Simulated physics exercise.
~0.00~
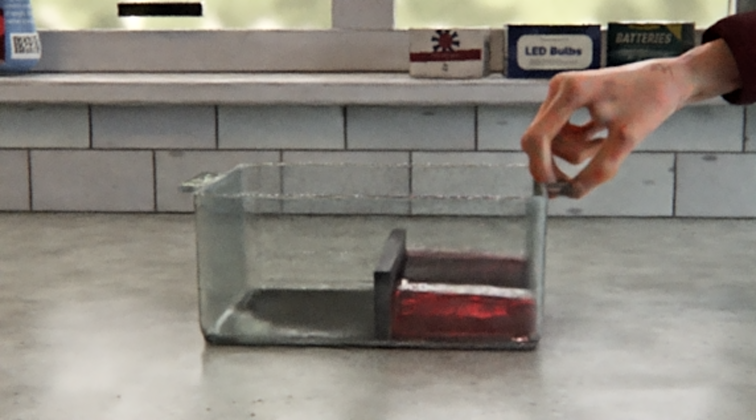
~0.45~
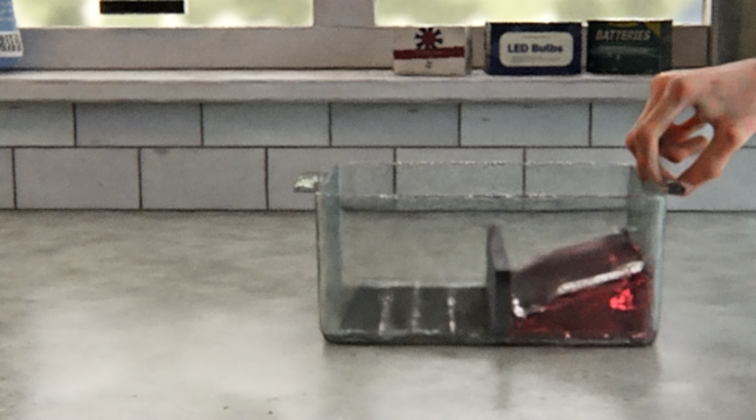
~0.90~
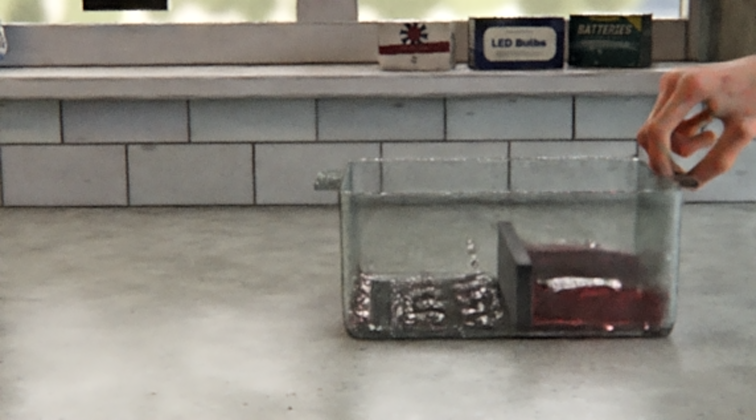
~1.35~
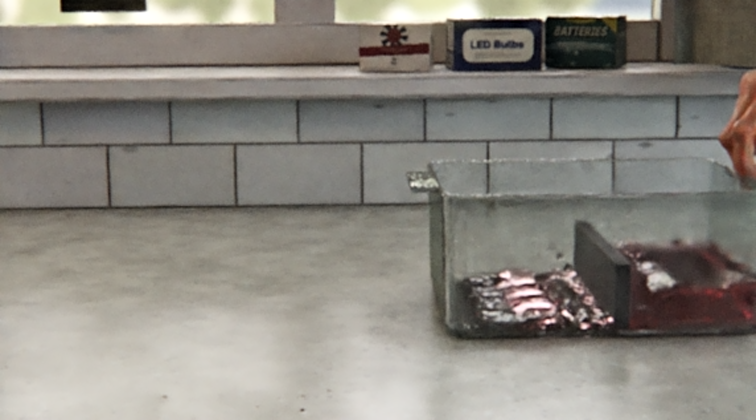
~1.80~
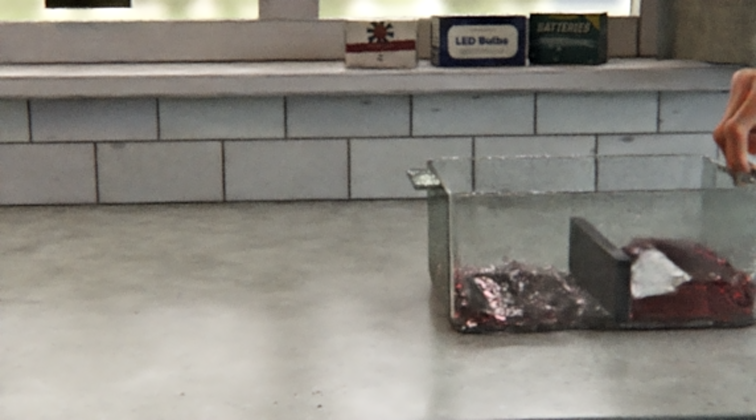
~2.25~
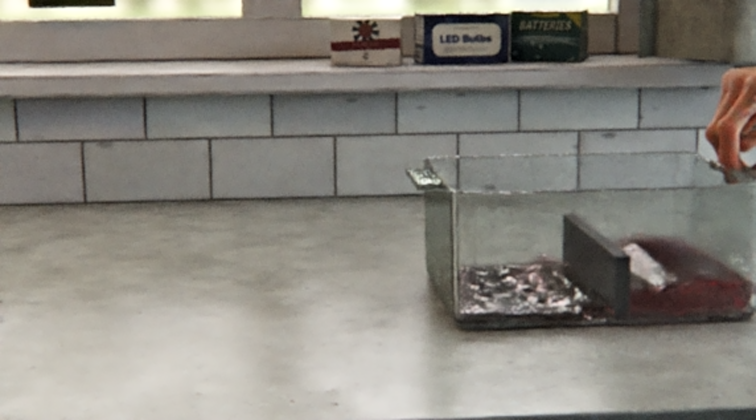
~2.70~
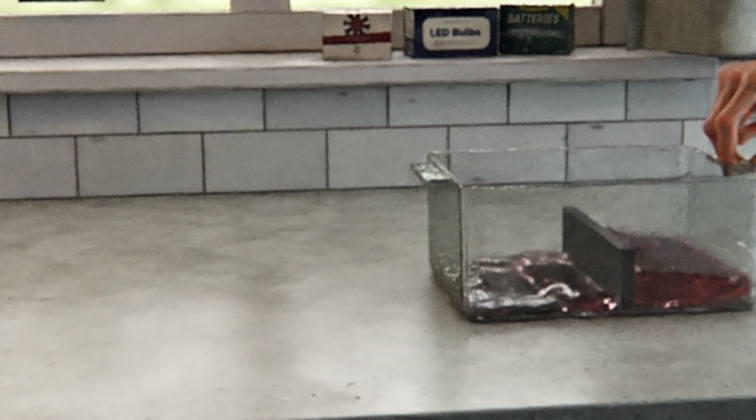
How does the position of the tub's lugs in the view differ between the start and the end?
At the start the lugs are around the middle of the view, with one near the left end of the tub and one by the hand. By the end they have shifted well over to the right side of the view.
A clear oblong tub with small lugs on its rim sits on a grey kitchen counter, seen from the side, with red liquid to the right of its dark upright wall and the left part empty. Behind it are white tiles and a sill with small boxes. A hand at the right end pulls the tub to the right, and the liquid tilts and sloshes, some of it getting into the left part. After a break, a second pull carries it farther right, and more collects there. At the end, shallow reddish liquid lies left of the wall, with none seen on the counter.
